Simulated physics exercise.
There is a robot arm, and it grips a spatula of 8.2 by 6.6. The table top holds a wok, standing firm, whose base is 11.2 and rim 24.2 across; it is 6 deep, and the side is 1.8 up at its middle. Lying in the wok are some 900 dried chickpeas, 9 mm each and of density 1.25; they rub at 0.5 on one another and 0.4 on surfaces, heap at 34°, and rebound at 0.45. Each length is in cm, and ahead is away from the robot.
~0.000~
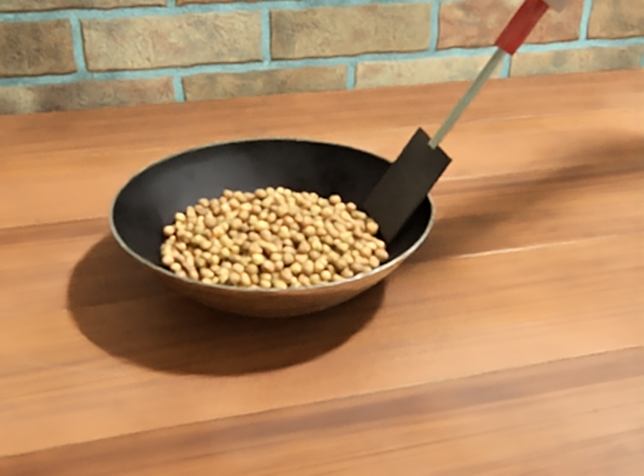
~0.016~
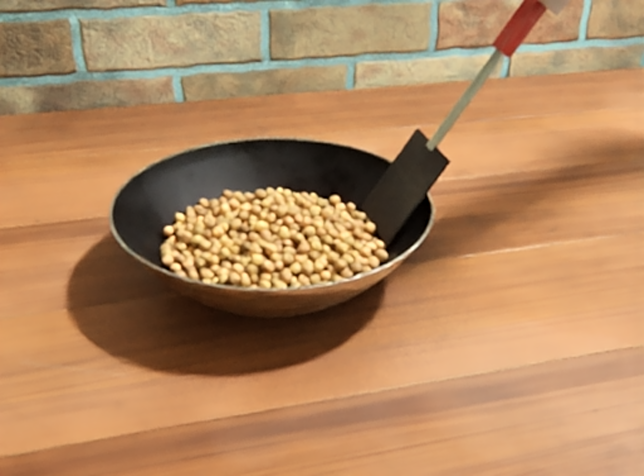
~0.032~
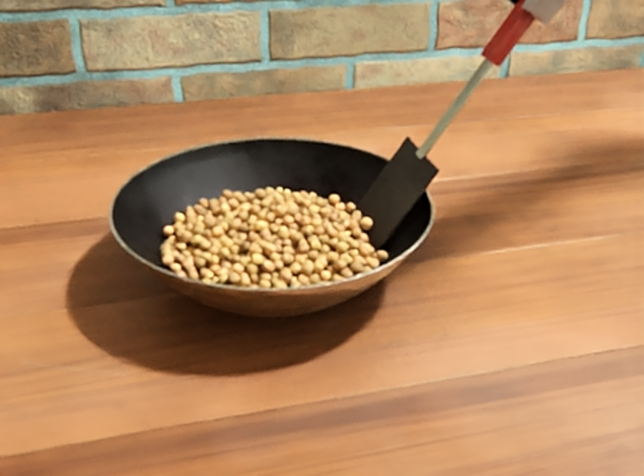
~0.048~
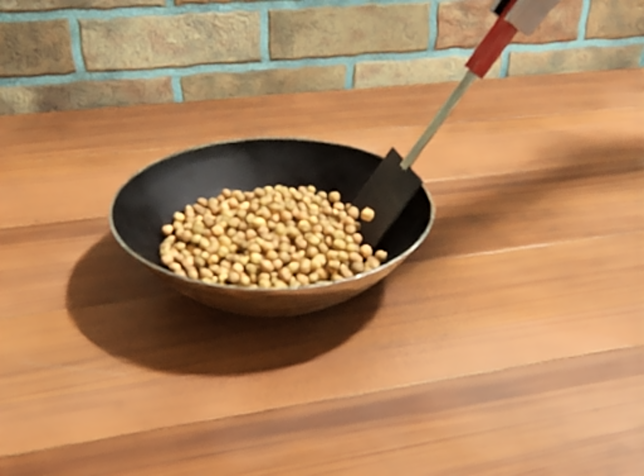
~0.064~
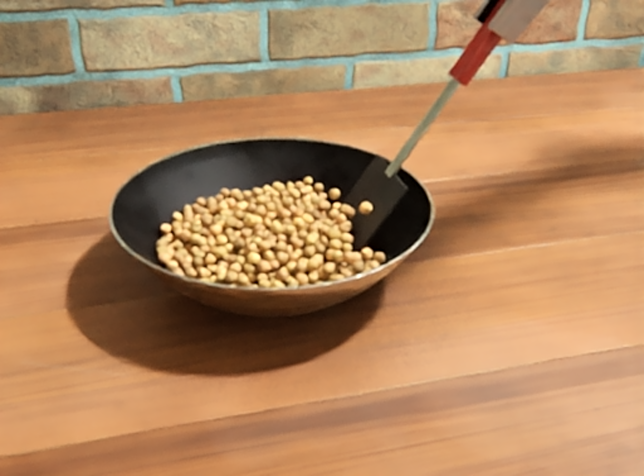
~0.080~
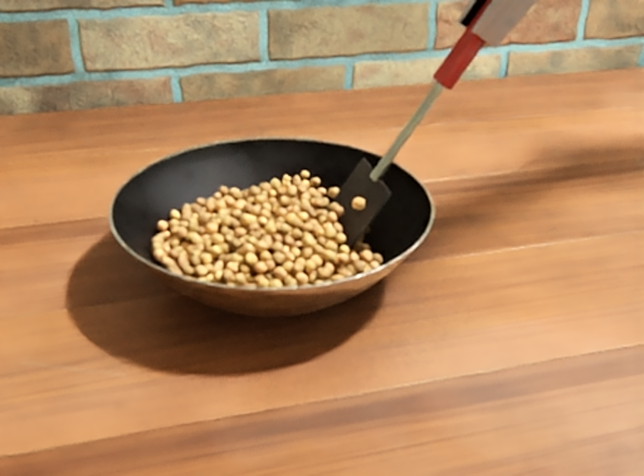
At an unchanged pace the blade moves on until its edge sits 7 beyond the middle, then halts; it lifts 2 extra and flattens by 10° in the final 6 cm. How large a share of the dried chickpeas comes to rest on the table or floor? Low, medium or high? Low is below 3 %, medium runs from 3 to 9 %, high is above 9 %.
The share is high, above 9 %.
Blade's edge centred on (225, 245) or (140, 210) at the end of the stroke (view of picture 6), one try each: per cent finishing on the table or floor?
About 0 and 35 per cent.
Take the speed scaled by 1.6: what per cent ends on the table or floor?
That comes to some 30 per cent, roughly.
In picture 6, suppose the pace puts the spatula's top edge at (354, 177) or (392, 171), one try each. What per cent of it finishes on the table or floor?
Estimates: About 30 %, about 5 %.
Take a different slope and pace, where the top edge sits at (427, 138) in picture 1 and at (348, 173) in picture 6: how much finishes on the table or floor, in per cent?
Some 30 percent ends up on the table or floor.
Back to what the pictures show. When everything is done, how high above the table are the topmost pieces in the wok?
Height at rest: Roughly 6.5 cm.
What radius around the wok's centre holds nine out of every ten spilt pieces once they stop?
30 cm.
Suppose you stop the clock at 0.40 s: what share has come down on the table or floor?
It comes to some 10 in a hundred.
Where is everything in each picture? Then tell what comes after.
The first frame shows spatula top edge at (436, 142), sloping 56°; upper third of the load around (274, 235), from x 165 to 380, top at y 195; 900 in the wok.
The second frame shows spatula top edge at (433, 144), sloping 56°; upper third of the load around (273, 235), from x 165 to 380, top at y 195.
The third frame shows spatula top edge at (423, 152), sloping 56°; upper third of the load around (273, 234), from x 165 to 380, top at y 195.
The fourth frame shows spatula top edge at (407, 163), sloping 56°; upper third of the load around (275, 233), from x 165 to 380, top at y 190.
The fifth frame shows spatula top edge at (392, 171), sloping 56°; upper third of the load around (275, 232), from x 160 to 380, top at y 180.
The sixth frame shows spatula top edge at (377, 175), sloping 56°; upper third of the load around (270, 230), from x 155 to 375, top at y 175; 900 in the wok.
After 0.13 s, sloping 56°, highest piece 7 above the table; 900 in the wok.
After 0.17 s, sloping 52°, highest piece 7 above the table; 900 in the wok.
After 0.40 s, sloping 46°, highest piece 8 above the table; 774 in the wok, 91 on the table or floor, 35 on the blade or in flight.
After 1.45 s, sloping 46°, highest piece 7 above the table; 769 in the wok, 131 on the table or floor.
At rest, 769 in the wok, 131 on the table or floor. That is 15 % on the table or floor.
